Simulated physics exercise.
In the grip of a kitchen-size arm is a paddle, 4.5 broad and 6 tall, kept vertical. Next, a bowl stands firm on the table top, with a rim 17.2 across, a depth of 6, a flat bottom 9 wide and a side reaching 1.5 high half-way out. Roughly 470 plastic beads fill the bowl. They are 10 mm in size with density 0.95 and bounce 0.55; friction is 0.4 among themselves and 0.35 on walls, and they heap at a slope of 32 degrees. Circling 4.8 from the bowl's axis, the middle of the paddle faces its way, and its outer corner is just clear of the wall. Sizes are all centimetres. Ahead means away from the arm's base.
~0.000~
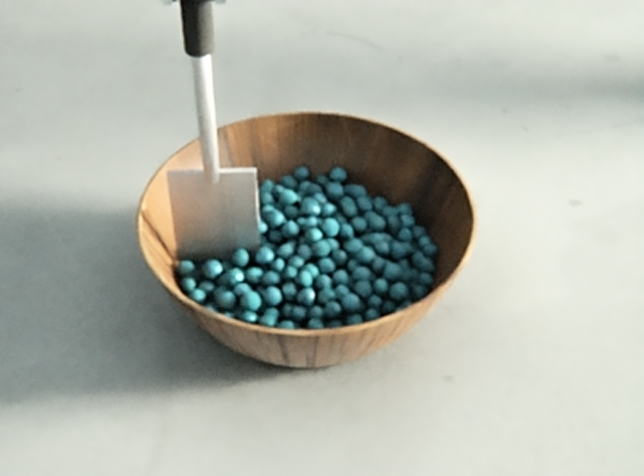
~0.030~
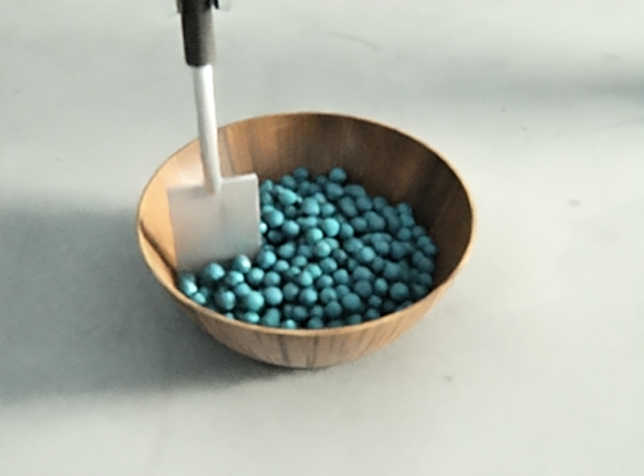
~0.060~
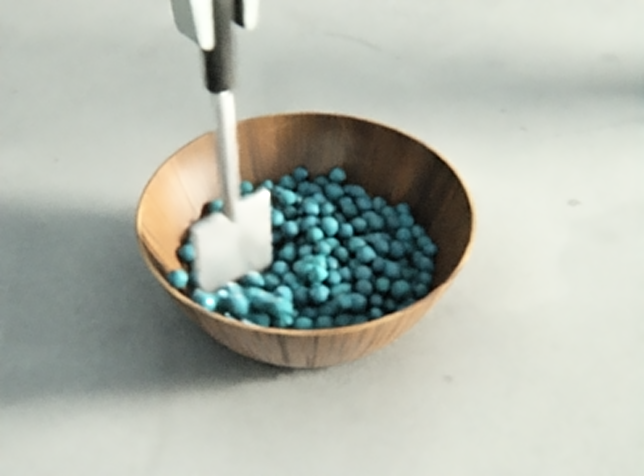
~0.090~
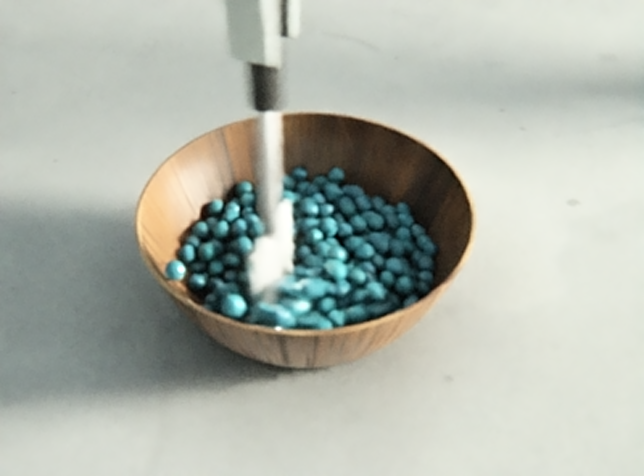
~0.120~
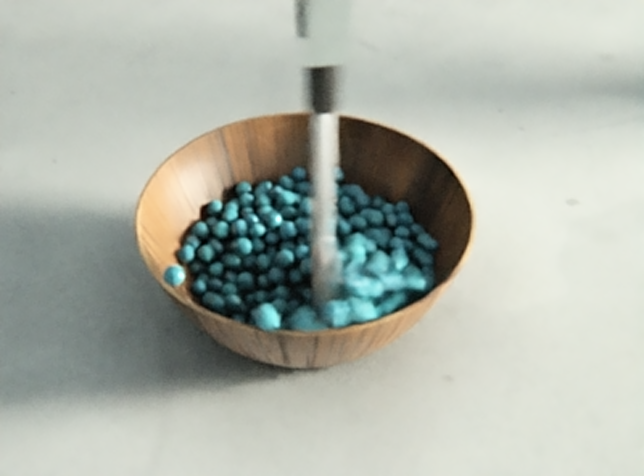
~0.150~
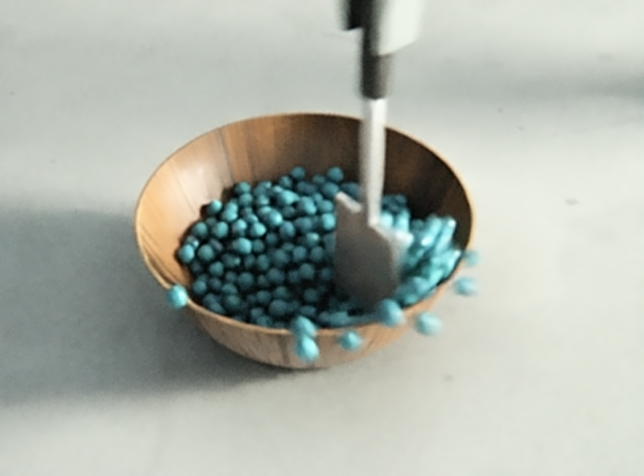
A robotic arm, only its lower end visible at the top, holds a flat grey paddle upright in a brown wooden bowl, seen from above at an angle by a still camera. The bowl sits on a pale grey surface, filled with teal beads. The paddle starts at the left, sweeps through the near side to the right while turning, and pushes beads up and over the rim.
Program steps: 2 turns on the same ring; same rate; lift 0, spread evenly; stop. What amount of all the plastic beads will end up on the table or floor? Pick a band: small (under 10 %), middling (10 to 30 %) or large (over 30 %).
Large.
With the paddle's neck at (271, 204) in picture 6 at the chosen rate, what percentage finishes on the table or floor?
Roughly 20 per cent.
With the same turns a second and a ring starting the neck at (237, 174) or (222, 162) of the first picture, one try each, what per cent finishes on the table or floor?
First try about 45 per cent, second try about 55 per cent.
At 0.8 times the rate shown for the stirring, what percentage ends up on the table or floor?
I'd put it near 35 %.
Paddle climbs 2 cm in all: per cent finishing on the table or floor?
Some 15 per cent.
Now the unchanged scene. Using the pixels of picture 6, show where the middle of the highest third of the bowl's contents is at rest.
Near (283, 279).
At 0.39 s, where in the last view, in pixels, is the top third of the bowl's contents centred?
Roughly at (207, 260).
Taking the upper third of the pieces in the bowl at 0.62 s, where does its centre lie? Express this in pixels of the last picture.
Around (342, 196).
After 0.39 s, 356° round, highest piece 9 above the table; 365 in the bowl, 57 on the table or floor, 46 in flight or on the tool.
After 0.62 s, 226° round, highest piece 8 above the table; 302 in the bowl, 147 on the table or floor, 19 in flight or on the tool.
After 0.94 s, 0° round, highest piece 5 above the table; 268 in the bowl, 200 on the table or floor.
After 1.64 s, 0° round, highest piece 5 above the table; 268 in the bowl, 200 on the table or floor.
At rest, 268 in the bowl, 200 on the table or floor. That is 43 % on the table or floor.
